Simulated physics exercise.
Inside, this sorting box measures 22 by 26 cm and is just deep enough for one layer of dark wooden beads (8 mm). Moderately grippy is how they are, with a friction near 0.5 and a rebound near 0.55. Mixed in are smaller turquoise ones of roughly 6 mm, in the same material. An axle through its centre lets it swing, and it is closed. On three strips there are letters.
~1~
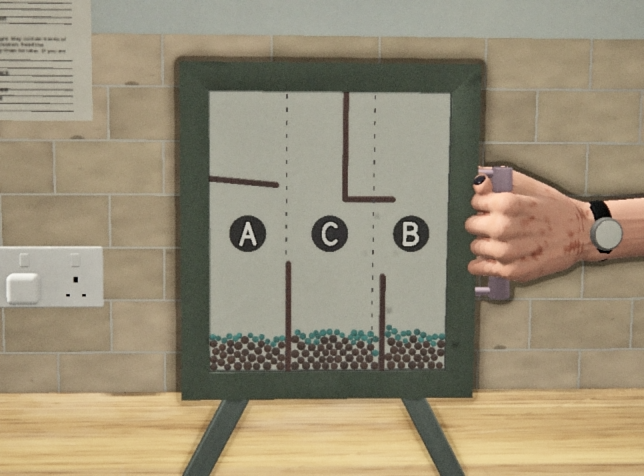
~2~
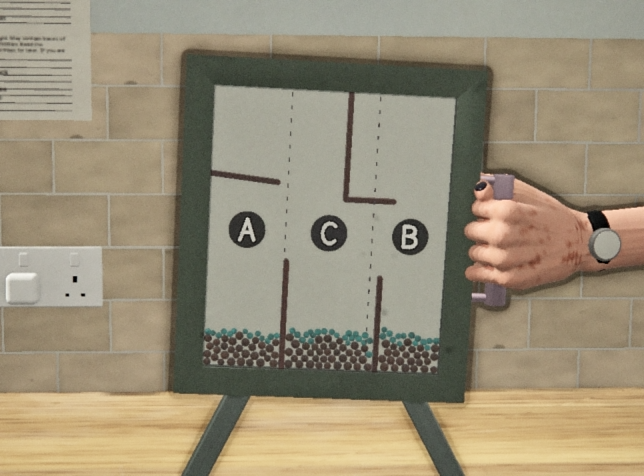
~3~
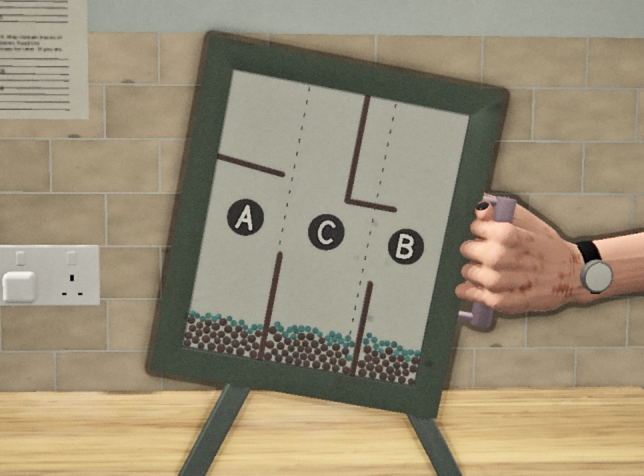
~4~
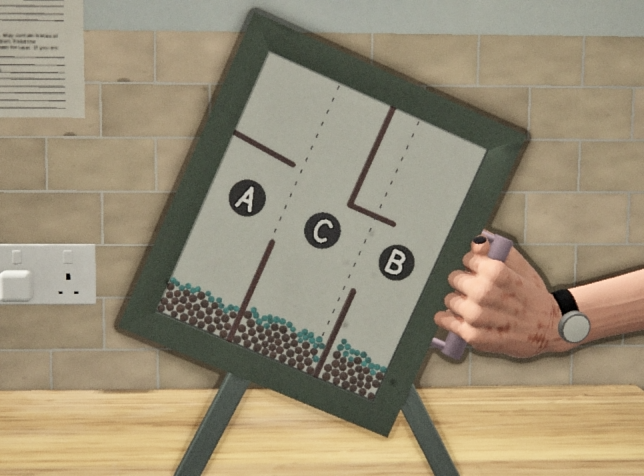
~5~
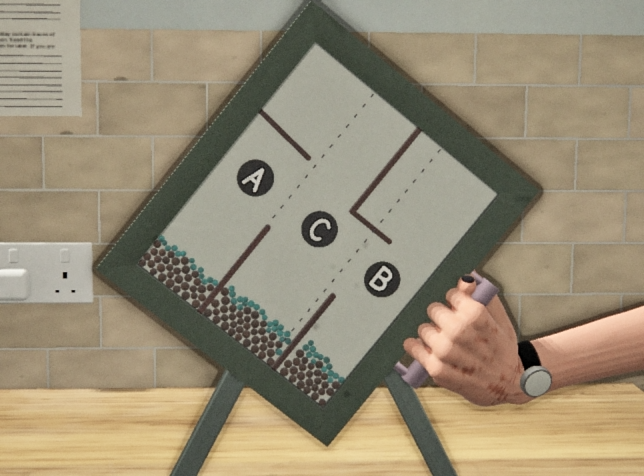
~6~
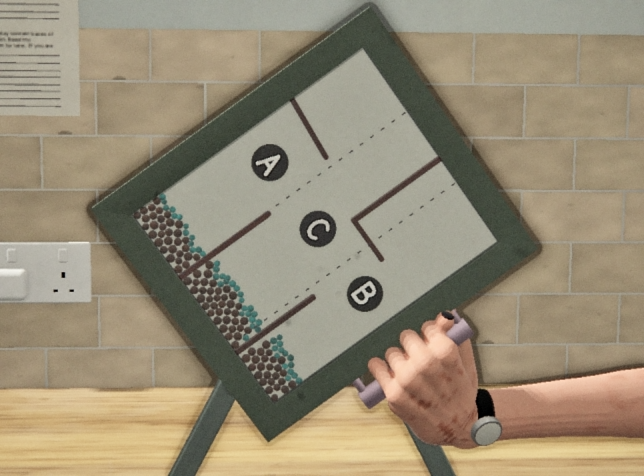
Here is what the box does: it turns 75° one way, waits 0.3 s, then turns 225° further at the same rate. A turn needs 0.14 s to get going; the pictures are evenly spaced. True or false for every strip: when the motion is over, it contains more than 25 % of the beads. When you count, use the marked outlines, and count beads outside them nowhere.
A - true, B - false, C - false.
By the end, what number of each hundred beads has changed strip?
Around 65 per cent, give or take.
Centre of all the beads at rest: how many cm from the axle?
About 3 cm left and 7 cm below.
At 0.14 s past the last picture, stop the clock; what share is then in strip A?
30 per cent.
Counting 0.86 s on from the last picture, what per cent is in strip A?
It works out at roughly 30 %.
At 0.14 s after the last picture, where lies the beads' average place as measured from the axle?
About 10 cm left and 3 cm below.
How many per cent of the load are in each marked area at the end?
Strip A holds 80, strip B holds 0 and strip C holds 20.
Then, 0.14 s after the last picture, it stands 75° clockwise; the beads' middle is 10 cm left of and 3 cm below the centre; A 30 %, B 30 %, C 35 %.
Then, 0.86 s after the last picture, it has come round 187° clockwise; the beads' middle is in line with and 1 cm above the centre; A 30 %, B 30 %, C 35 %.
Then, 1.29 s after the last picture, it has come round 300° clockwise; the beads' middle is 5 cm left of and 5 cm below the centre; A 80 %, B 5 %, C 15 %.
At rest 2.4 s after the last picture, it has come round 300° clockwise; A 80 %, B 0 %, C 20 %.
